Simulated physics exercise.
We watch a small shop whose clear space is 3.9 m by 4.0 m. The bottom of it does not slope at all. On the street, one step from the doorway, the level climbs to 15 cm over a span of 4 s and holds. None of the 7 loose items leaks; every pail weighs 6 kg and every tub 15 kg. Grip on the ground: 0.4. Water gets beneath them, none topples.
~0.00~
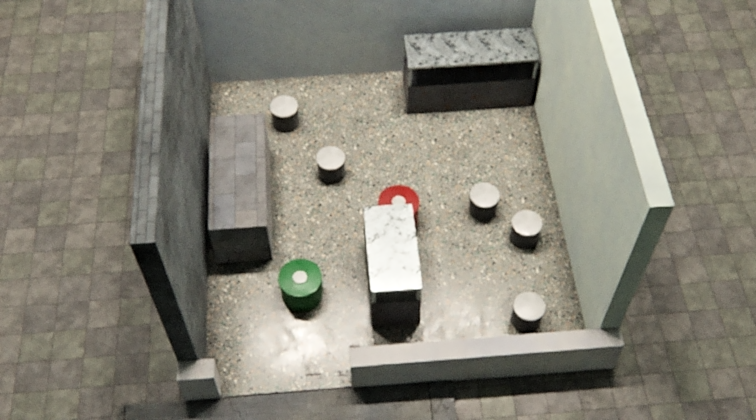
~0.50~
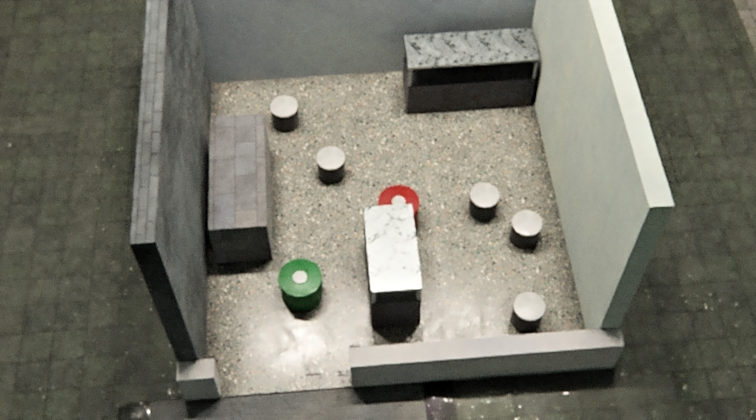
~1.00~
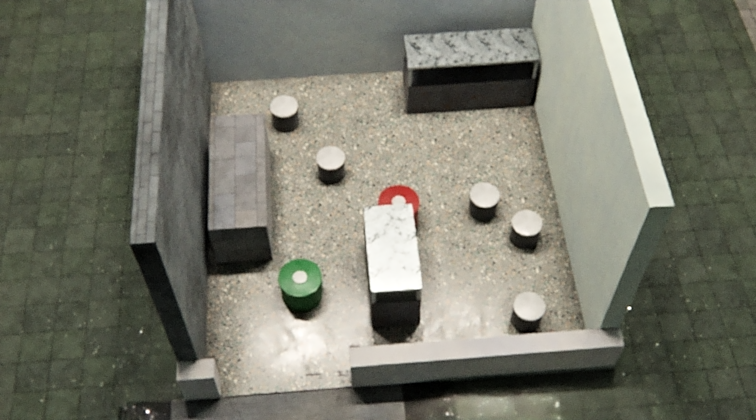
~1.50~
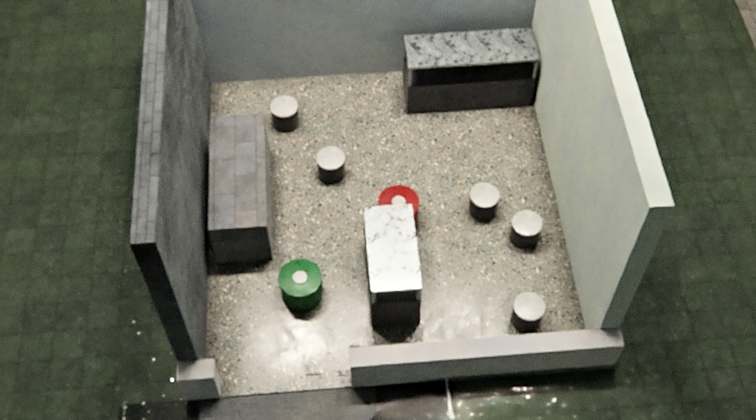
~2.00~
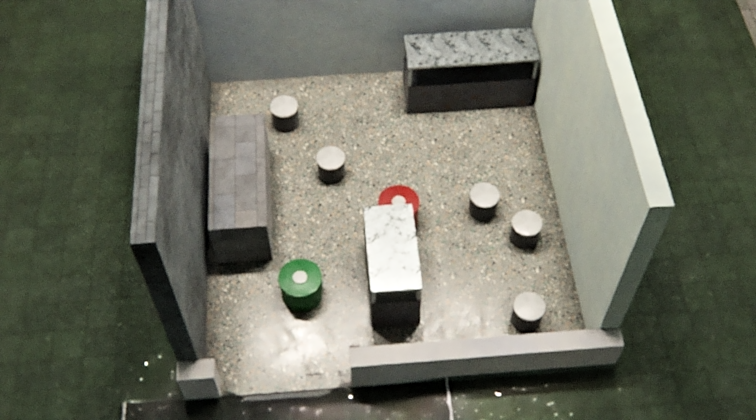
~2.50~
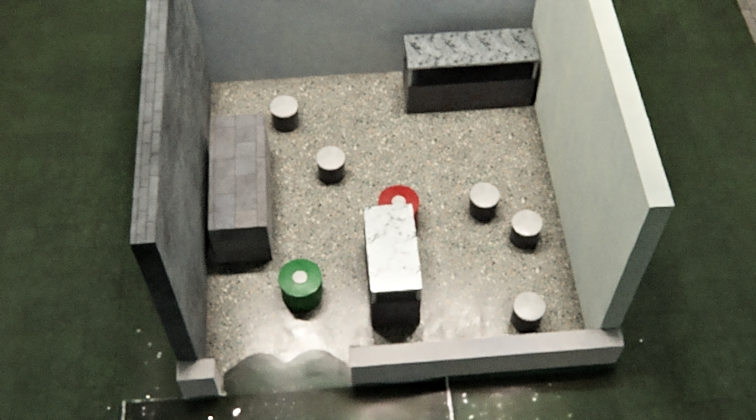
Water spreads over the ground outside a small walled room and creeps through its doorway.
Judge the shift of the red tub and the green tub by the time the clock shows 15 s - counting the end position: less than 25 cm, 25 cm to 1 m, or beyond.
Looking at the end spots, the red tub remains essentially still and the green tub goes a great distance.
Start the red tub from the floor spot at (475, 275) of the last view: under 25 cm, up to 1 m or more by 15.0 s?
Looks like it hardly stirs.
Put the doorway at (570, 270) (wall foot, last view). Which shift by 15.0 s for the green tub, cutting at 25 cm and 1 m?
Note: Green tub essentially stationary.
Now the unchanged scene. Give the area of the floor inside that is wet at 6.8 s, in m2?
I'd estimate close to 7.5 m2.
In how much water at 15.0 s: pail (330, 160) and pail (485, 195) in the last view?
About 6 and 7 cm.
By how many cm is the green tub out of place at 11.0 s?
About 200 cm by then.
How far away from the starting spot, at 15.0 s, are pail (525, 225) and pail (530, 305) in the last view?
They've ended up 10 cm and 50 cm away, in that order.
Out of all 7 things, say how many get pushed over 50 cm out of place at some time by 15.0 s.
That makes 4.
After 3.5 s the red tub is near (399, 202), 0.0 m from its start, aground; the green tub is near (300, 277), 0.0 m from its start, aground; 0 afloat.
After 6.8 s the red tub is near (399, 202), 0.0 m from its start, aground; the green tub is near (341, 189), 1.2 m from its start, aground; 0 afloat.
After 11.0 s the red tub is near (399, 202), 0.0 m from its start, aground; the green tub is near (363, 142), 1.9 m from its start, aground; 1 afloat.
After 15.0 s the red tub is near (399, 202), 0.0 m from its start, aground; the green tub is near (363, 102), 2.4 m from its start, afloat; 2 afloat.
